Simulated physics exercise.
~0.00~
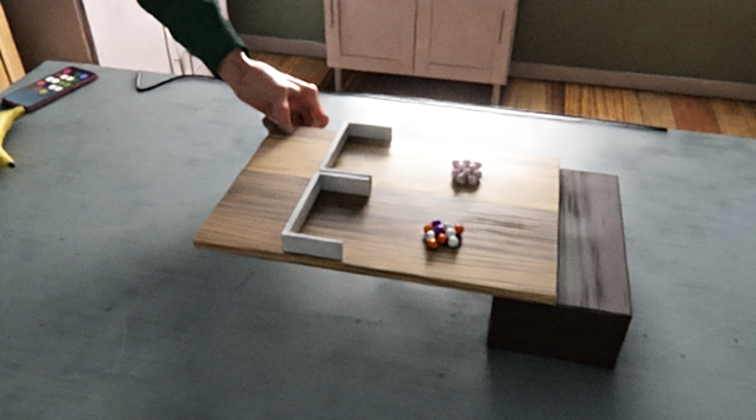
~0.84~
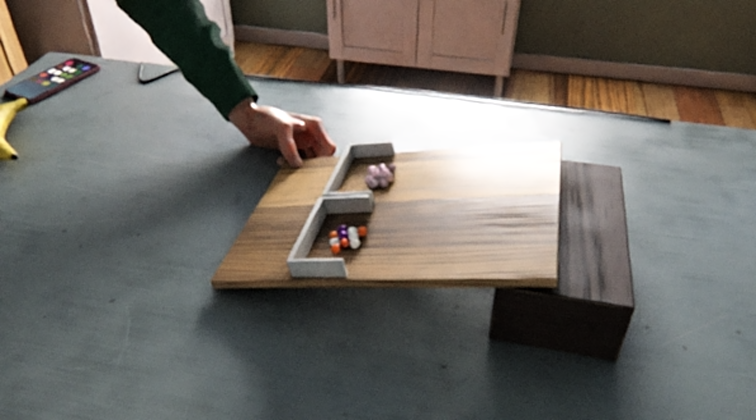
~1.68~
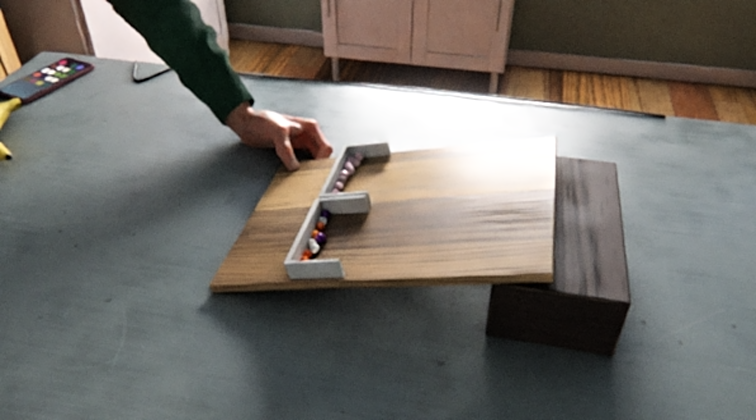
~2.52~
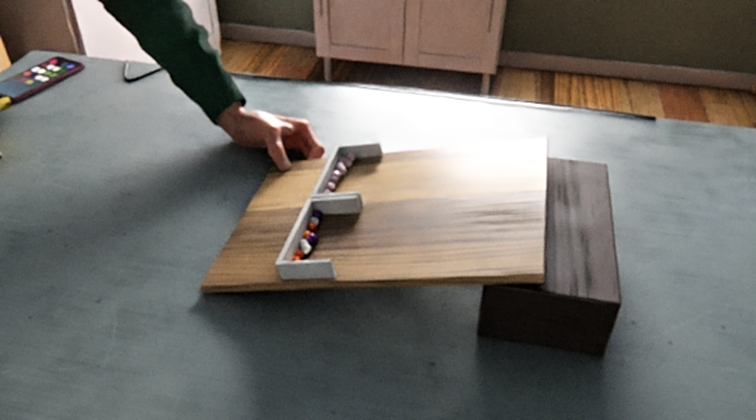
A hand tilts a wooden board, and two bead clusters roll left against gray barriers.
